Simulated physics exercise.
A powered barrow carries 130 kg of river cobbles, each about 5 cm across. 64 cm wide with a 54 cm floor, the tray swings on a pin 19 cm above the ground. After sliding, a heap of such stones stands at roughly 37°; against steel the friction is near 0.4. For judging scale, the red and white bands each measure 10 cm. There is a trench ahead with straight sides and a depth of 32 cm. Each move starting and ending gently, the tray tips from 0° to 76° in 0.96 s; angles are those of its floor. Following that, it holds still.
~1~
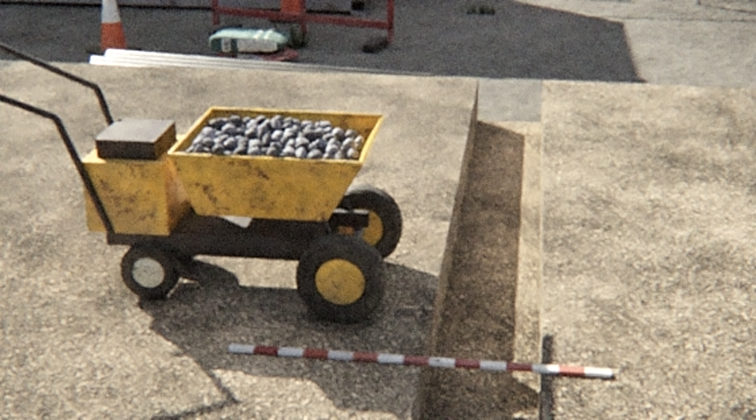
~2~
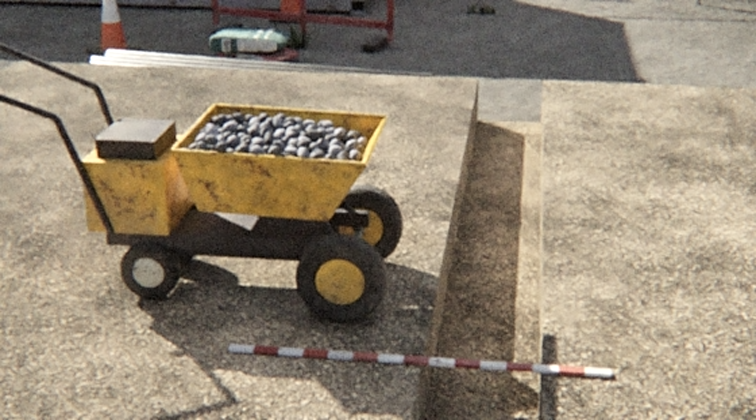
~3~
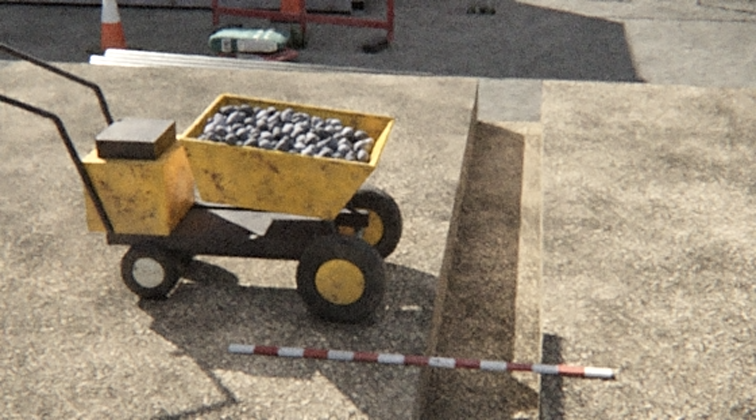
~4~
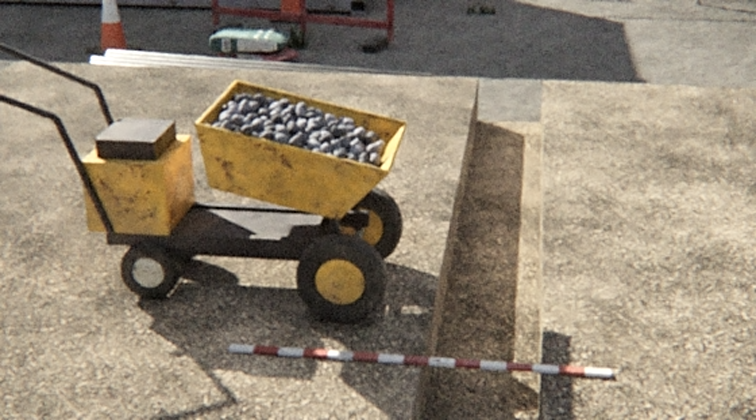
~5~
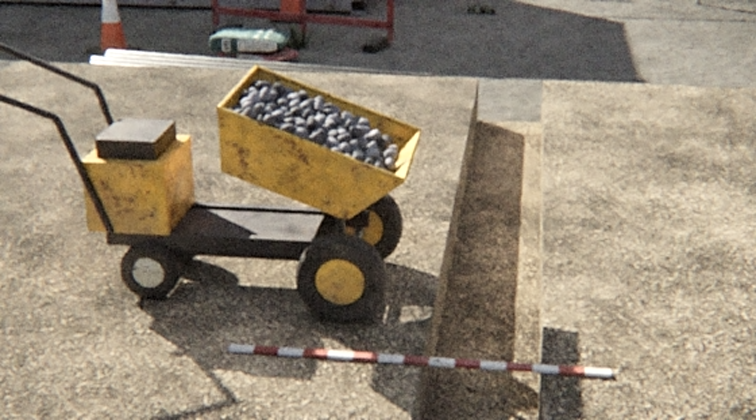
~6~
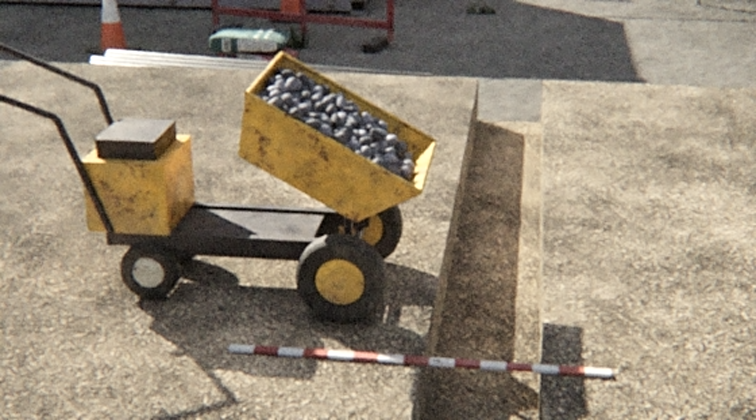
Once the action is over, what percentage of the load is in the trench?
About 77 in every hundred.
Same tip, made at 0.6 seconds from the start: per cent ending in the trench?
Then roughly 55 percent.
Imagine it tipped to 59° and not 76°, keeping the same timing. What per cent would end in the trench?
In that case some 45 per cent.
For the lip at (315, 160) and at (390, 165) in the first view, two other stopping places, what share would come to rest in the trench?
Roughly 100 percent for the first, and 50 percent for the second.
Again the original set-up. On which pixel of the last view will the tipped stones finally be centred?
In the last view, about (513, 345).
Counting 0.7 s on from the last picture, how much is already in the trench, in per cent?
At that moment: Approx. 35 %.
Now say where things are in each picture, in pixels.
Lip at (362, 164), floor tilted 0°, highest stones at (259, 131), in the first frame.
Lip at (365, 165), floor tilted 2°, highest stones at (251, 126), in the second frame.
The tray is at 6°, its lip at (375, 167); the top of the load is at (247, 117), in the third frame.
Lip at (388, 173), floor tilted 12°, highest stones at (248, 106), in the fourth frame.
Lip at (404, 181), floor tilted 20°, highest stones at (264, 92), in the fifth frame.
Lip at (421, 192), floor tilted 29°, highest stones at (285, 79), in the sixth frame.
Then, 0.3 s after the last picture the floor is at 64°, 100 % in the tray; the foremost stones are at (468, 210).
Then, 0.7 s after the last picture the floor is at 76°, 54 % in the tray, 33 % in the trench, 13 % past the trench; the foremost stones are at (590, 295).
Then, 1.0 s after the last picture the floor is at 76°, 20 % in the tray, 56 % in the trench, 23 % past the trench; the foremost stones are at (736, 314).
Then, 3.0 s after the last picture the floor is at 76°, 0 % in the tray, 77 % in the trench, 23 % past the trench; the foremost stones are past the picture's edge.
